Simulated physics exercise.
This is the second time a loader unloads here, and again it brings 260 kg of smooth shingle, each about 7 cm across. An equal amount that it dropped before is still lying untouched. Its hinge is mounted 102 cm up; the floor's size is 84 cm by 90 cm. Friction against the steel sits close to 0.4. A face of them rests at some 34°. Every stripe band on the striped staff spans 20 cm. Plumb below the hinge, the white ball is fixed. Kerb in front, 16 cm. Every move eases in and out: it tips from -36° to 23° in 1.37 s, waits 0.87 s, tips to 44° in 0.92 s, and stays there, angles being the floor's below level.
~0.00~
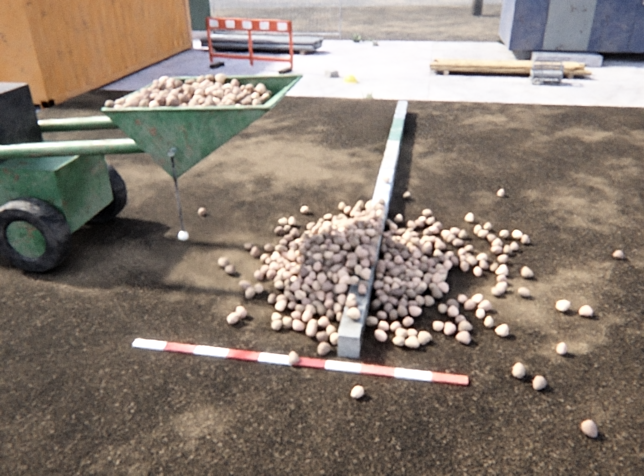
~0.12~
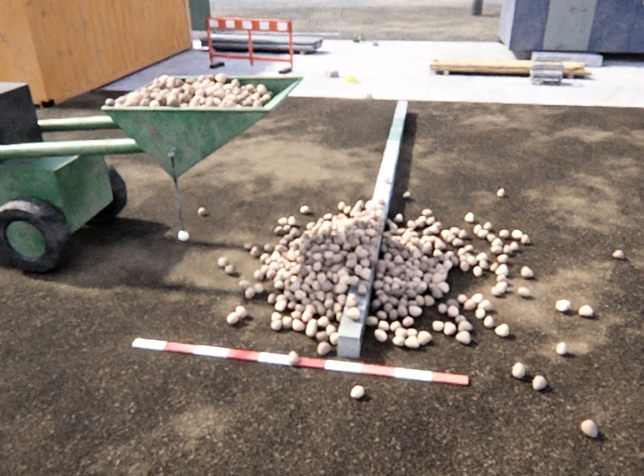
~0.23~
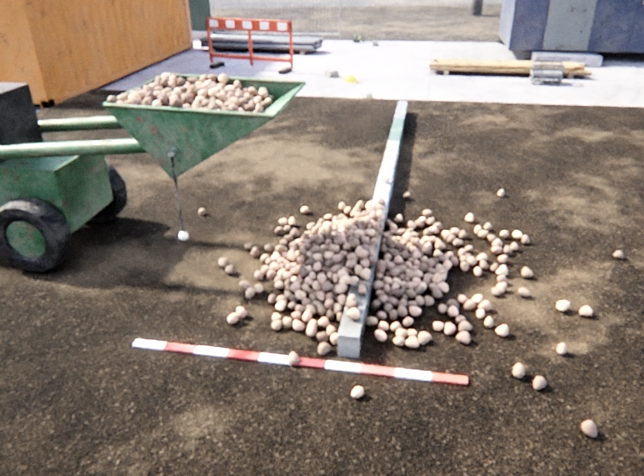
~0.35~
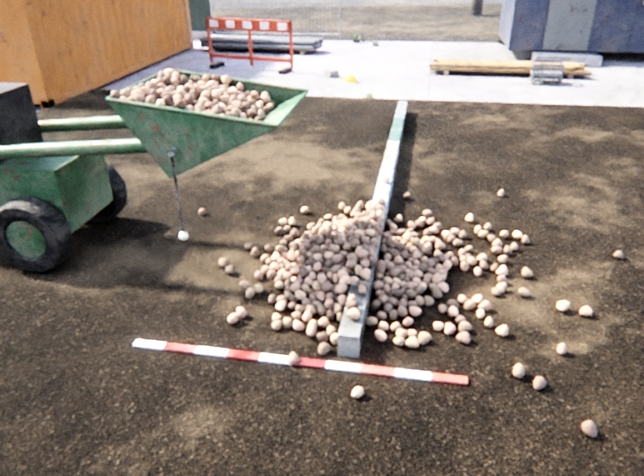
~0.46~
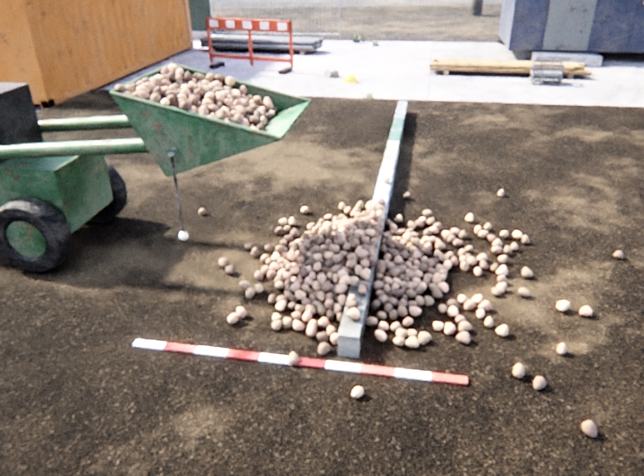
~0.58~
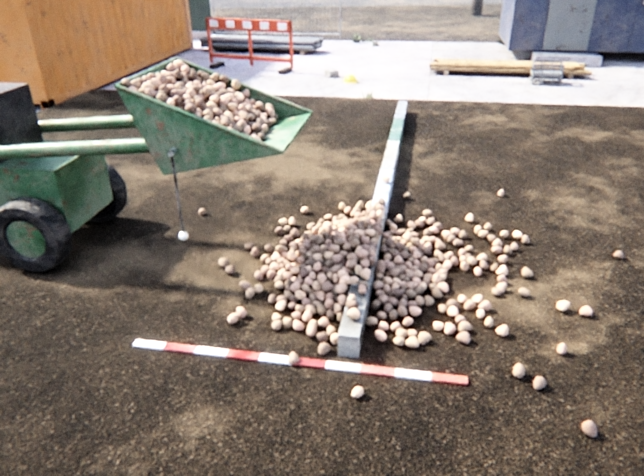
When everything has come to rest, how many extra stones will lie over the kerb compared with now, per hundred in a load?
About 13 per hundred.
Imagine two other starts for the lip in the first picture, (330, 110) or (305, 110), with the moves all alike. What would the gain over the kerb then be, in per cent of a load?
First place about 80 %, second about 50 %.
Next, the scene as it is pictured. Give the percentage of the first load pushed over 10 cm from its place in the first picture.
About 10 %.
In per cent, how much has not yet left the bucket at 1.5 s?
I'd say about 75 per cent.
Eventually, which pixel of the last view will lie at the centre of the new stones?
They end up centred around (323, 248).
After 1.0 s the floor is at 14°; in per cent of one load, 100 in the bucket, 67 on this side of the kerb, 34 over the kerb; the foremost stones are at (581, 300).
After 1.5 s the floor is at 23°; in per cent of one load, 76 in the bucket, 91 on this side of the kerb, 34 over the kerb; the foremost stones are at (581, 300).
After 3.6 s the floor is at 44°; in per cent of one load, 0 in the bucket, 154 on this side of the kerb, 46 over the kerb; the foremost stones are at (581, 300).
After 6.0 s the floor is at 44°; in per cent of one load, 0 in the bucket, 154 on this side of the kerb, 46 over the kerb; the foremost stones are at (581, 300). Net gain over the kerb, 13.
